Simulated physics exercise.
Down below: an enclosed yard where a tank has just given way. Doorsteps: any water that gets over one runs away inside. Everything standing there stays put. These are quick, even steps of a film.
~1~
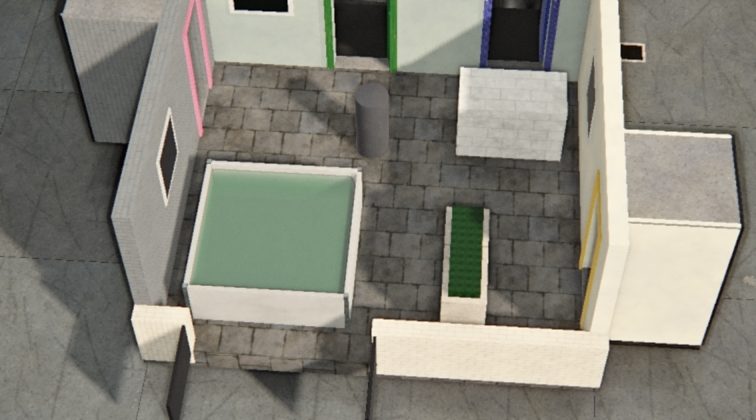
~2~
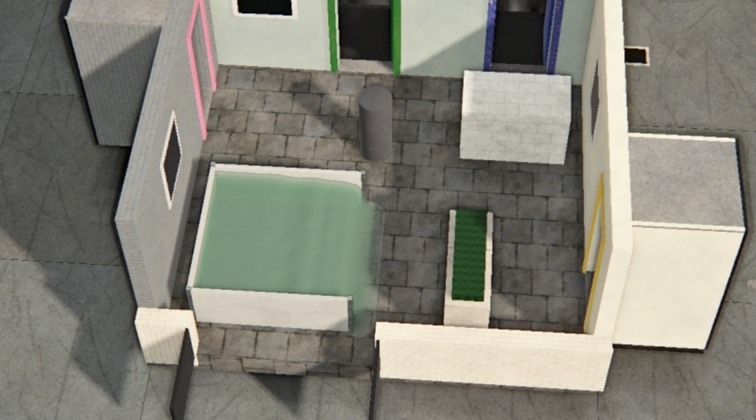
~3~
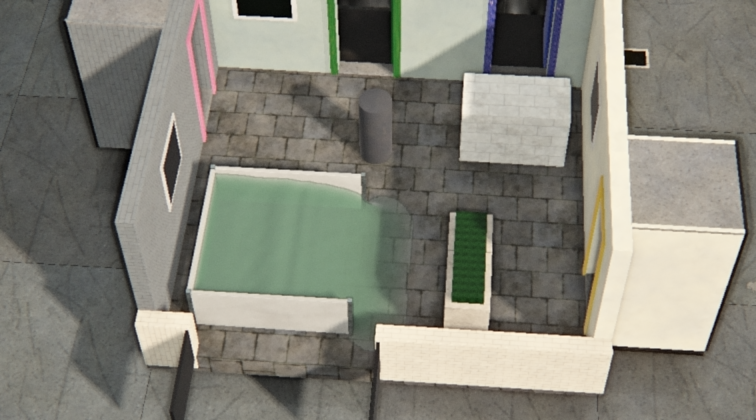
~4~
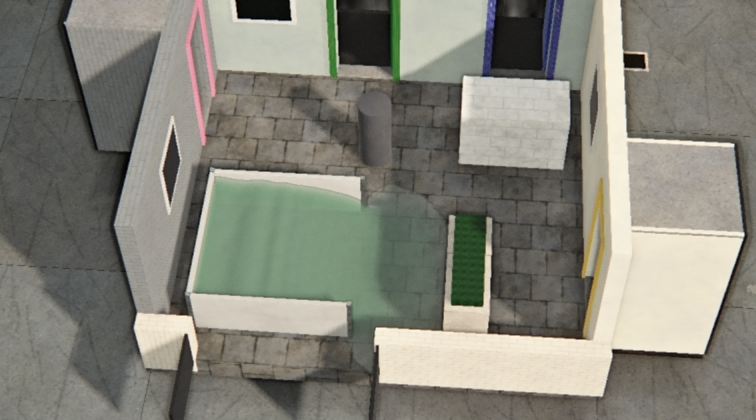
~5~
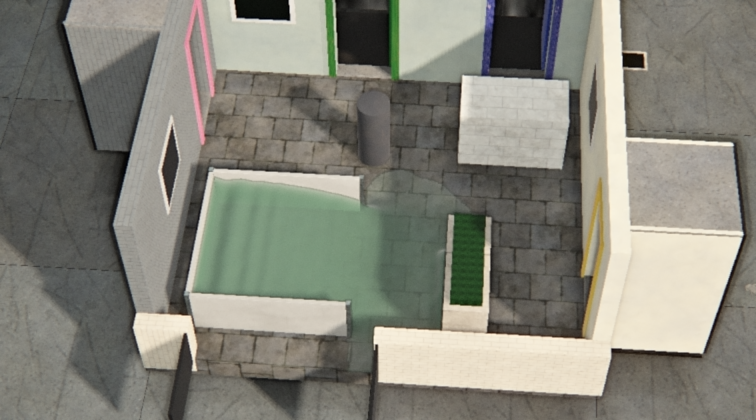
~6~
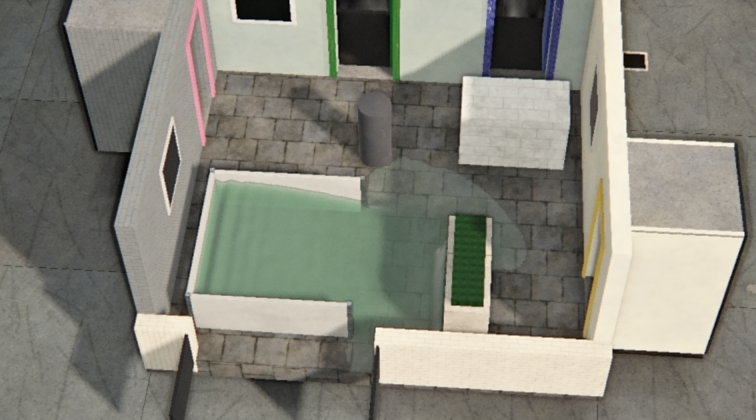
A walled yard paved with grey stone is seen from high above, its front side open at a gap in a low cream wall. A white-walled tank of green water fills the left, with a dark grey pillar behind it, a white block at upper right, and a narrow green-topped planter at right. The tank's right side gives way and water spreads rightward across the paving, reaching and passing around the planter, while the view shifts very slightly.
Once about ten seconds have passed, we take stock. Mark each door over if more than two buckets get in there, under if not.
Pink door - under; green door - over; yellow door - over; blue door - under.
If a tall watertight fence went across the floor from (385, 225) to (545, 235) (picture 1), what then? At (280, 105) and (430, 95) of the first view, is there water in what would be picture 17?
Not wet, soaked.
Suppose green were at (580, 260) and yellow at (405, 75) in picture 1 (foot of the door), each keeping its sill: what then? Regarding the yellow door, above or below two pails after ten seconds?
Yellow: Exceeds the limit.
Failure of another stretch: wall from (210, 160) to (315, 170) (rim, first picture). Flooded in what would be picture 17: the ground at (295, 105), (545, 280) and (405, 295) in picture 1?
Going in your order, I'd say drenched, then still bare, then still bare.
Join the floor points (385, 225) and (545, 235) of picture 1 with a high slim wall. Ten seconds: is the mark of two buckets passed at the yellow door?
Yellow exceeds the limit.
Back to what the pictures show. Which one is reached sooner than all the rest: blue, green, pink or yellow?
I'd go with the yellow one.
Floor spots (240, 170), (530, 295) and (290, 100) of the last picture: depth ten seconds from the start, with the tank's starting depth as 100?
Going in order, roughly 6, 20 and 8 %.
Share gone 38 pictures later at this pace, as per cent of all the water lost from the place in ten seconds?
Note - share reached: 65 %.
A moment on, water covers 35 % of the floor; the pink door not reached, the green door not reached, the yellow door not reached, the blue door not reached.
Next, water covers 45 % of the floor; the pink door not reached, the green door not reached, the yellow door under two buckets in, the blue door not reached.
Then, water covers 70 % of the floor; the pink door not reached, the green door wet at the sill, nothing in, the yellow door over two buckets in, the blue door wet at the sill, nothing in.
Later, water covers 95 % of the floor; the pink door wet at the sill, nothing in, the green door over two buckets in, the yellow door far over two buckets in, the blue door wet at the sill, nothing in.
In the end, water covers 100 % of the floor; the pink door wet at the sill, nothing in, the green door over two buckets in, the yellow door far over two buckets in, the blue door wet at the sill, nothing in.
